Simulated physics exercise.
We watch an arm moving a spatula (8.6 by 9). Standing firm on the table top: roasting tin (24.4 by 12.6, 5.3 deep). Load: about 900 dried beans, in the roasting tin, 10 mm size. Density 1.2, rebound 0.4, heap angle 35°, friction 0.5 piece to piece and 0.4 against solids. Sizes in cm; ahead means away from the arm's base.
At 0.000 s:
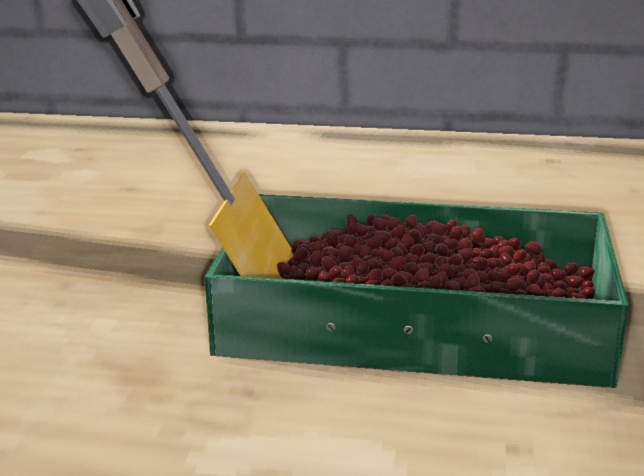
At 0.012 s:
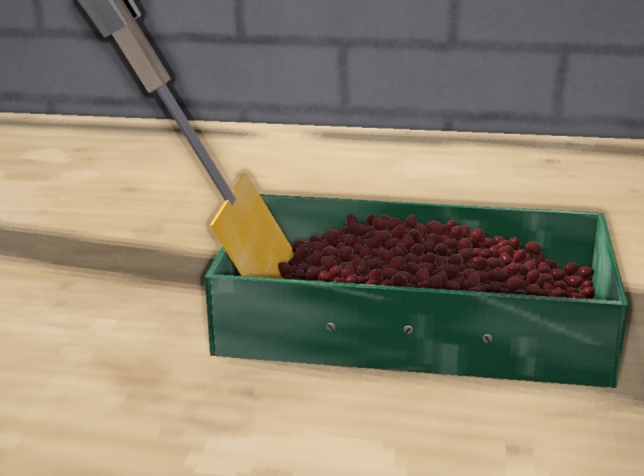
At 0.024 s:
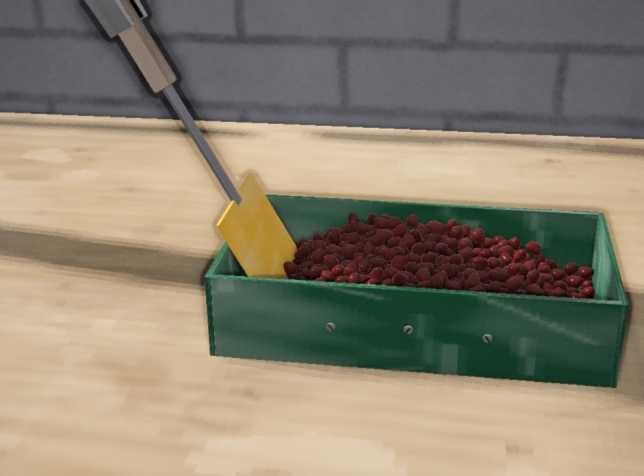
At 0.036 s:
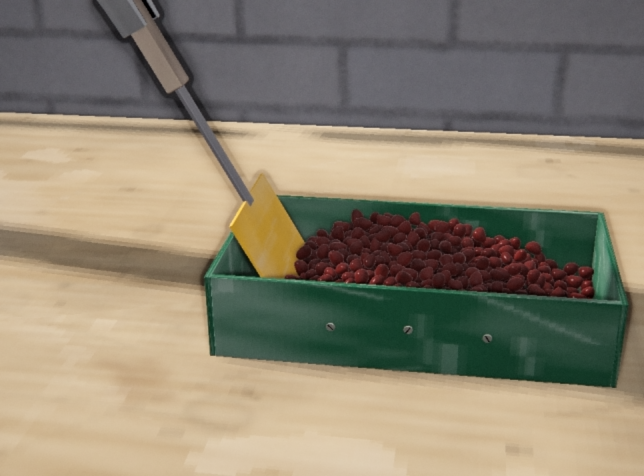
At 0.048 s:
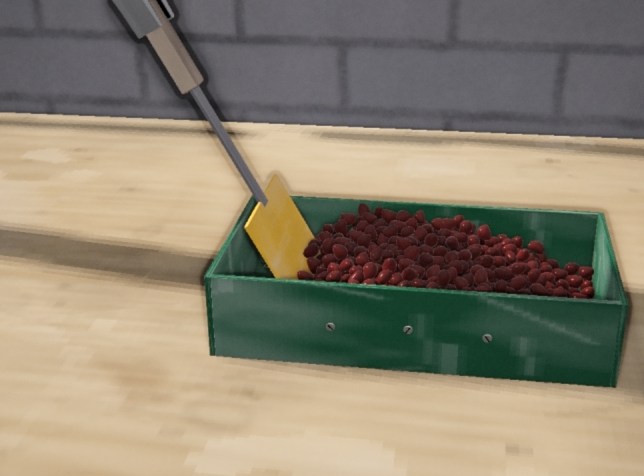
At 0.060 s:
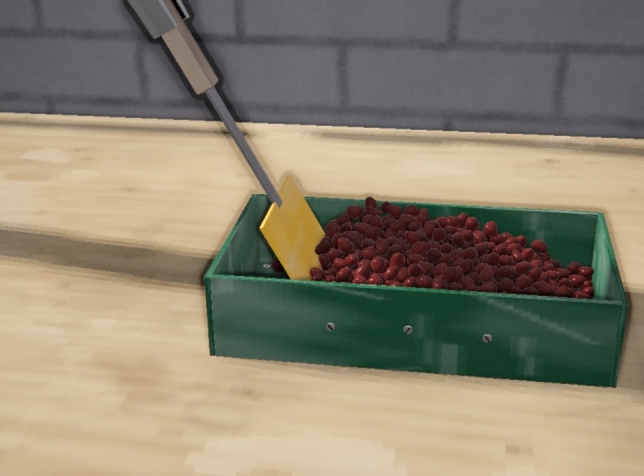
A yellow spatula on a mechanical arm rests at a slant inside the left end of a green roasting tin of dark red beans, at first barely moving. It then slides steadily to the right, pushing the near edge of the heap along, and the beans bunch up slightly higher beside the blade.
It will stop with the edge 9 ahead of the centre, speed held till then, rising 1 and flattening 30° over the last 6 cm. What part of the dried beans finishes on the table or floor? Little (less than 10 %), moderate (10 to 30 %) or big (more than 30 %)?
On the table or floor the share is moderate, 10 to 30 %.
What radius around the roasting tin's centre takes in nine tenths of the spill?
About 25 cm.
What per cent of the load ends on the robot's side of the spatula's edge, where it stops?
Some 55 per cent.
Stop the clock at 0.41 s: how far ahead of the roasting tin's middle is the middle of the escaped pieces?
Roughly 16 cm.
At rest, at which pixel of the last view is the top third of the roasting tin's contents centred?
At about (538, 241).
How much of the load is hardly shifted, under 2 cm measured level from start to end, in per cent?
Some 15 per cent.
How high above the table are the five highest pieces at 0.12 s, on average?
Roughly 8 cm.
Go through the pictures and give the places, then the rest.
The first frame shows spatula top edge at (228, 197), sloping 61°; upper third of the load around (406, 268), from x 245 to 595, top at y 220; 900 in the roasting tin.
The second frame shows spatula top edge at (229, 197), sloping 61°; upper third of the load around (405, 268), from x 245 to 595, top at y 220.
The third frame shows spatula top edge at (235, 197), sloping 61°; upper third of the load around (402, 267), from x 245 to 595, top at y 220.
The fourth frame shows spatula top edge at (247, 198), sloping 61°; upper third of the load around (404, 265), from x 245 to 595, top at y 220.
The fifth frame shows spatula top edge at (261, 199), sloping 61°; upper third of the load around (405, 261), from x 240 to 595, top at y 210.
The sixth frame shows spatula top edge at (276, 200), sloping 61°; upper third of the load around (410, 256), from x 240 to 595, top at y 205; 900 in the roasting tin.
By 0.12 s, sloping 61°, highest piece 9 above the table; 900 in the roasting tin.
By 0.18 s, sloping 52°, highest piece 11 above the table; 889 in the roasting tin, 11 on the blade or in flight.
By 0.41 s, sloping 31°, highest piece 9 above the table; 728 in the roasting tin, 151 on the table or floor, 21 on the blade or in flight.
By 1.46 s, sloping 31°, highest piece 8 above the table; 722 in the roasting tin, 175 on the table or floor, 3 on the blade or in flight.
Final count, 722 in the roasting tin, 175 on the table or floor, 3 on the blade or in flight. That is 19 % on the table or floor.
